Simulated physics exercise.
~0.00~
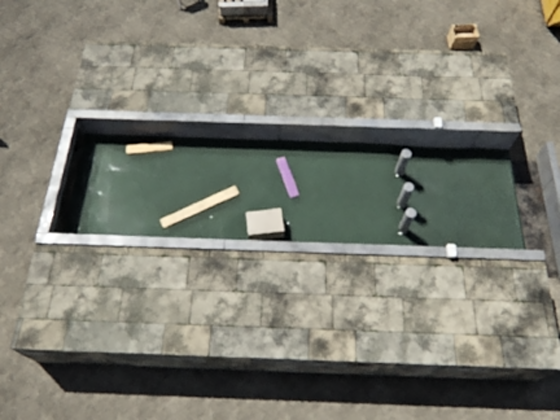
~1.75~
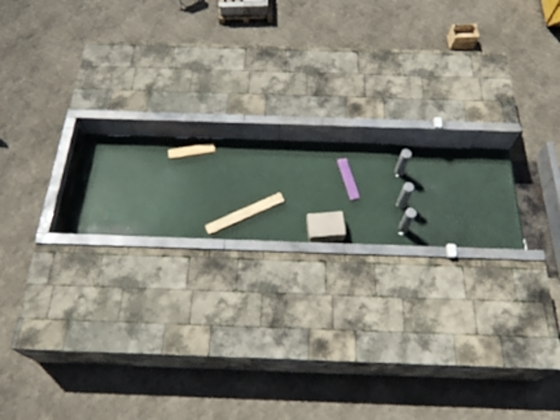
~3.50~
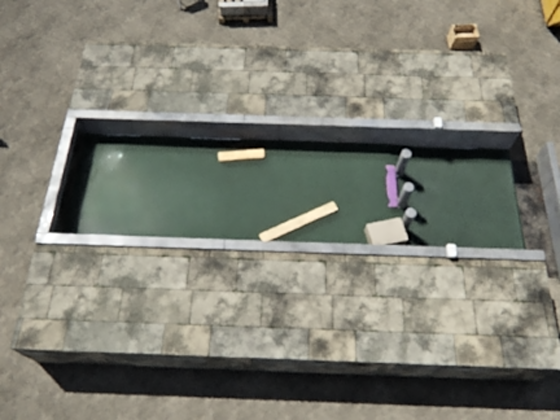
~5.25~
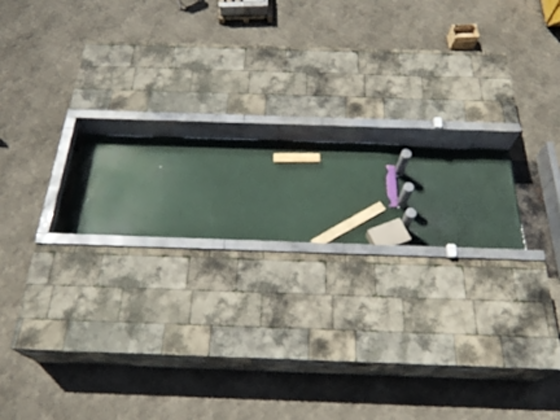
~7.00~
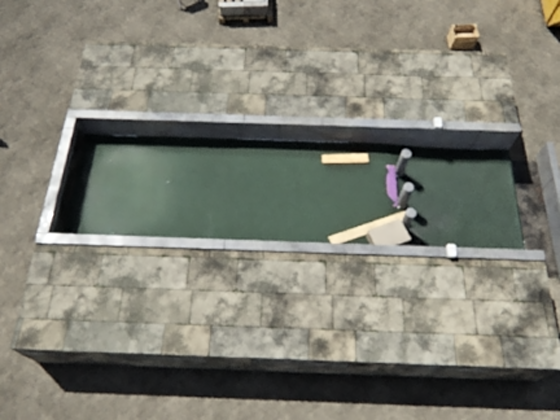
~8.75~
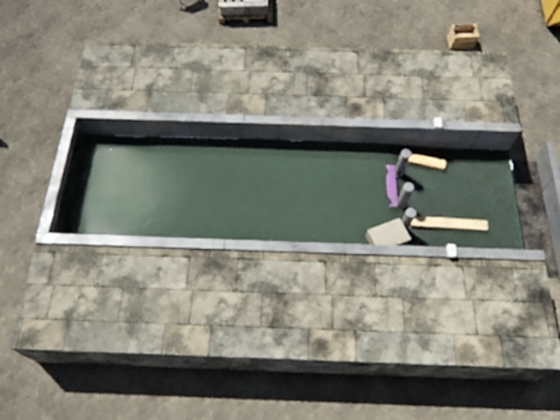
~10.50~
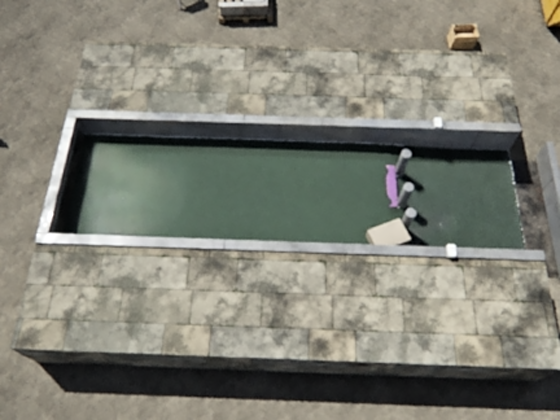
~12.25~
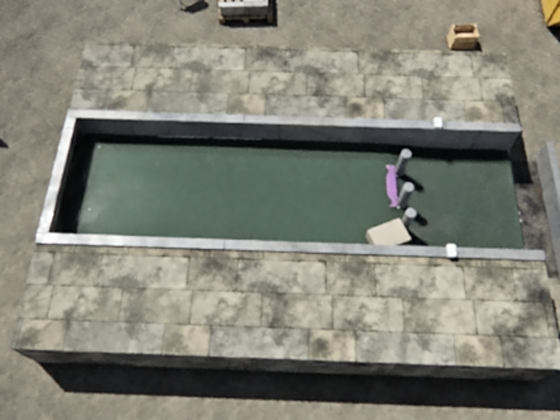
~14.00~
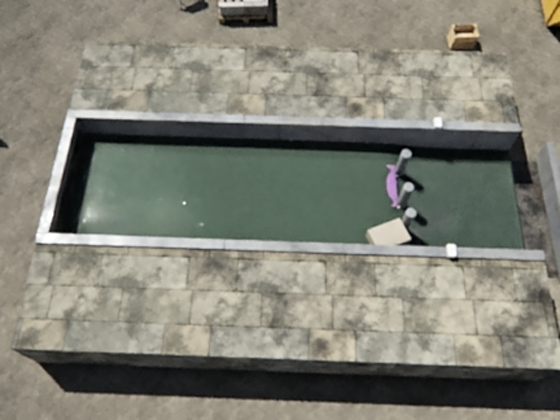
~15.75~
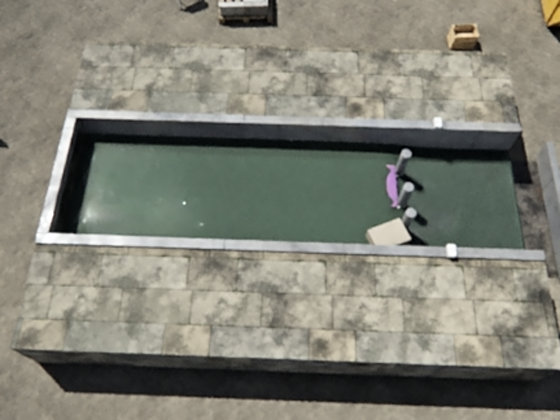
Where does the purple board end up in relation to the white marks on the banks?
It ends up resting against the upright posts, short of the white marks, with its centre still to the left of them.
